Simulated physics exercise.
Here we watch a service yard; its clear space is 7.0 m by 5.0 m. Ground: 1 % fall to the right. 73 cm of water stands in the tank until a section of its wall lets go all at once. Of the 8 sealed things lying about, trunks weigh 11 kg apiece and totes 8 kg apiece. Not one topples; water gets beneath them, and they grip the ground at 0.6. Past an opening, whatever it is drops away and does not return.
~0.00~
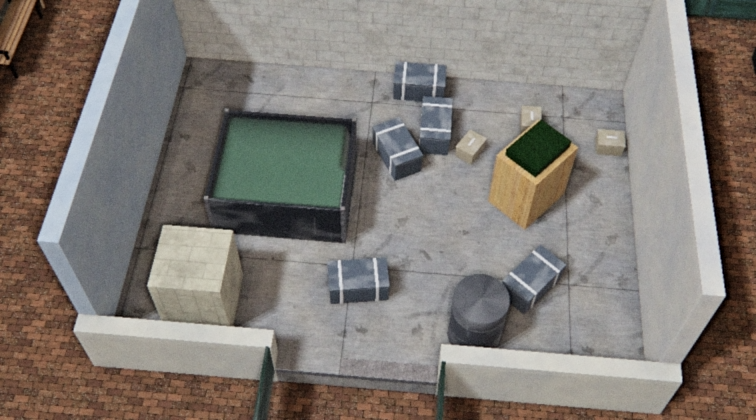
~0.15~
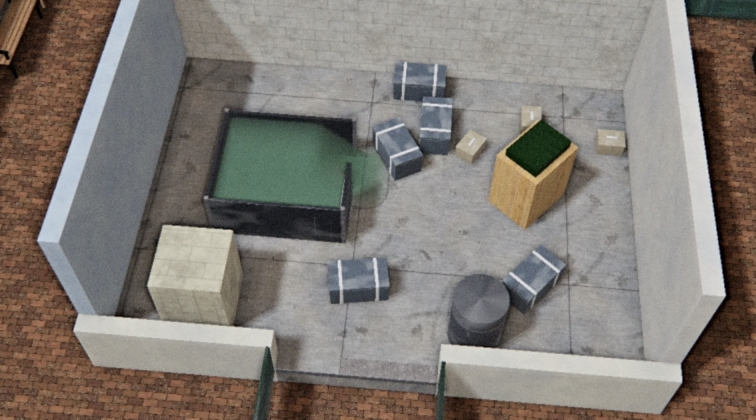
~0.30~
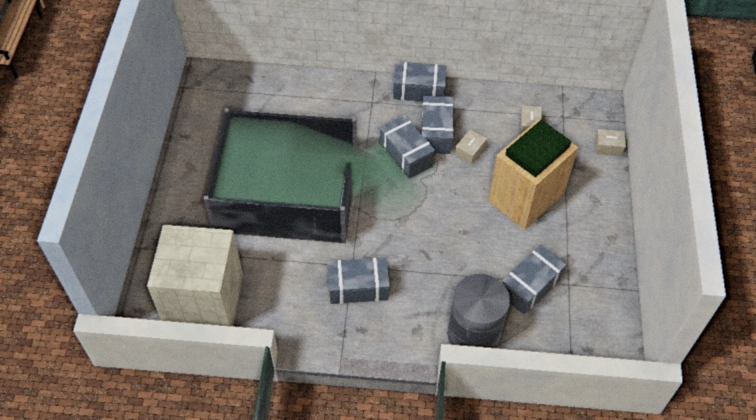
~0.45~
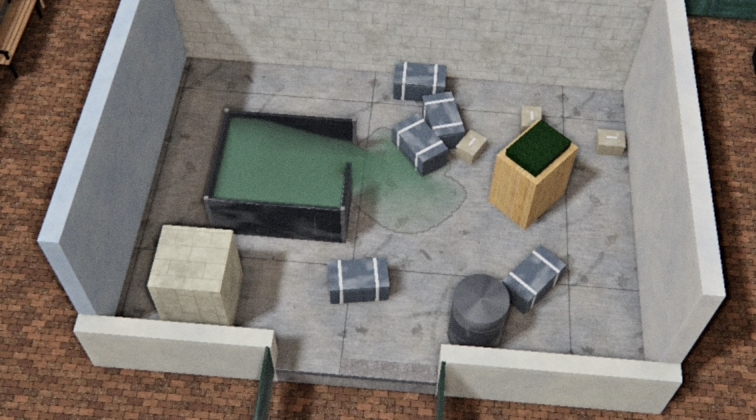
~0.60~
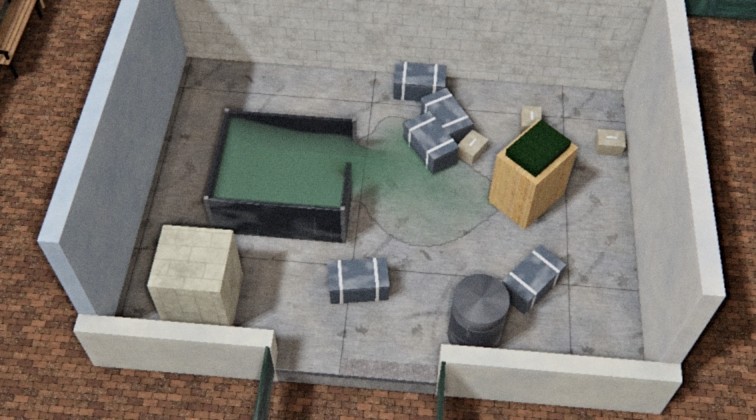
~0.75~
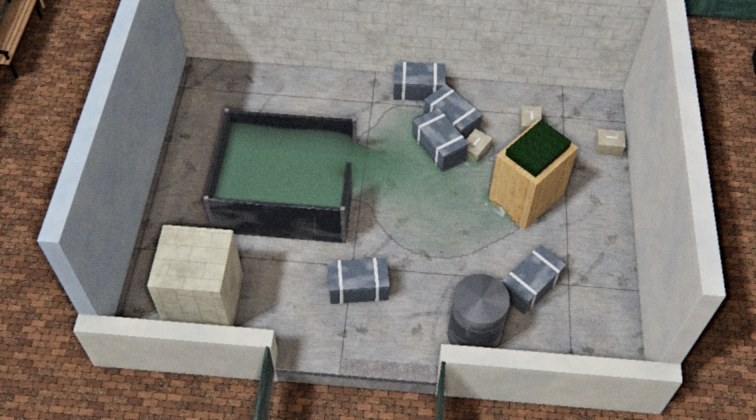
In this clip, green water pours through the right side of a dark-walled tank in a walled yard and spreads across the paved floor, pushing two nearby grey strapped trunks to the right while the other large objects stay put.
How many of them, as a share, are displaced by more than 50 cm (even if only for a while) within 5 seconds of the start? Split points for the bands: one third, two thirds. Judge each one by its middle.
My call: Two thirds or more.
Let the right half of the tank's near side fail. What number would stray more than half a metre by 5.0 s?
Then the count would be 1.
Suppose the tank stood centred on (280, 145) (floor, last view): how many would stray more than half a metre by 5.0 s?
Count: 7.
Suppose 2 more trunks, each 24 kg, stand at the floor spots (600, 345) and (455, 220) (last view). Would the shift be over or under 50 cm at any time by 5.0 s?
Within it, beyond it.
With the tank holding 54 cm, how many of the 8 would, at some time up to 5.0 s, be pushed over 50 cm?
In that case 6 of them.
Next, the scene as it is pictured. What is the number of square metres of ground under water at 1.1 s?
Somewhere around 10.0 m2, roughly.
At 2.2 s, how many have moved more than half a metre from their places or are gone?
Count: 5.
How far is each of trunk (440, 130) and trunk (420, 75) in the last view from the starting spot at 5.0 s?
Object 1: 250 cm. Object 2: 10 cm.
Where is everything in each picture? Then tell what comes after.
The first frame shows a trunk at (397, 141), on the bottom; a trunk at (436, 117) rests on the ground; 2.7 m2 under water; 0 of 8 have shifted.
The second frame shows a trunk at (397, 141), on the bottom; a trunk at (436, 117), on the bottom; 3.2 m2 under water; 0 of 8 have shifted.
The third frame shows a trunk at (407, 139), on the bottom, 15 cm from its start; a trunk at (438, 117) rests on the ground; water covers 3.8 m2; 1 of 8 have shifted.
The fourth frame shows a trunk at (420, 137) rests on the ground, 34 cm from its start; a trunk at (443, 113) rests on the ground, 14 cm from its start; 4.8 m2 under water; 2 of 8 have shifted.
The fifth frame shows a trunk at (432, 135), on the bottom, 51 cm from its start; a trunk at (447, 111), on the bottom, 21 cm from its start; water covers 6.0 m2; 2 of 8 have shifted.
The sixth frame shows a trunk at (441, 132) floats, 66 cm from its start; a trunk at (453, 107), on the bottom, 34 cm from its start; 7.0 m2 under water; 3 of 8 have shifted.
After 1.1 s 3 of 8 are over 50 cm from their spots; 1 afloat.
After 2.2 s 5 of 8 are over 50 cm from their spots; 5 afloat.
After 3.5 s 6 of 8 are over 50 cm from their spots; 6 afloat.
After 5.0 s 6 of 8 are over 50 cm from their spots, and 6 have been at some point; 6 afloat.
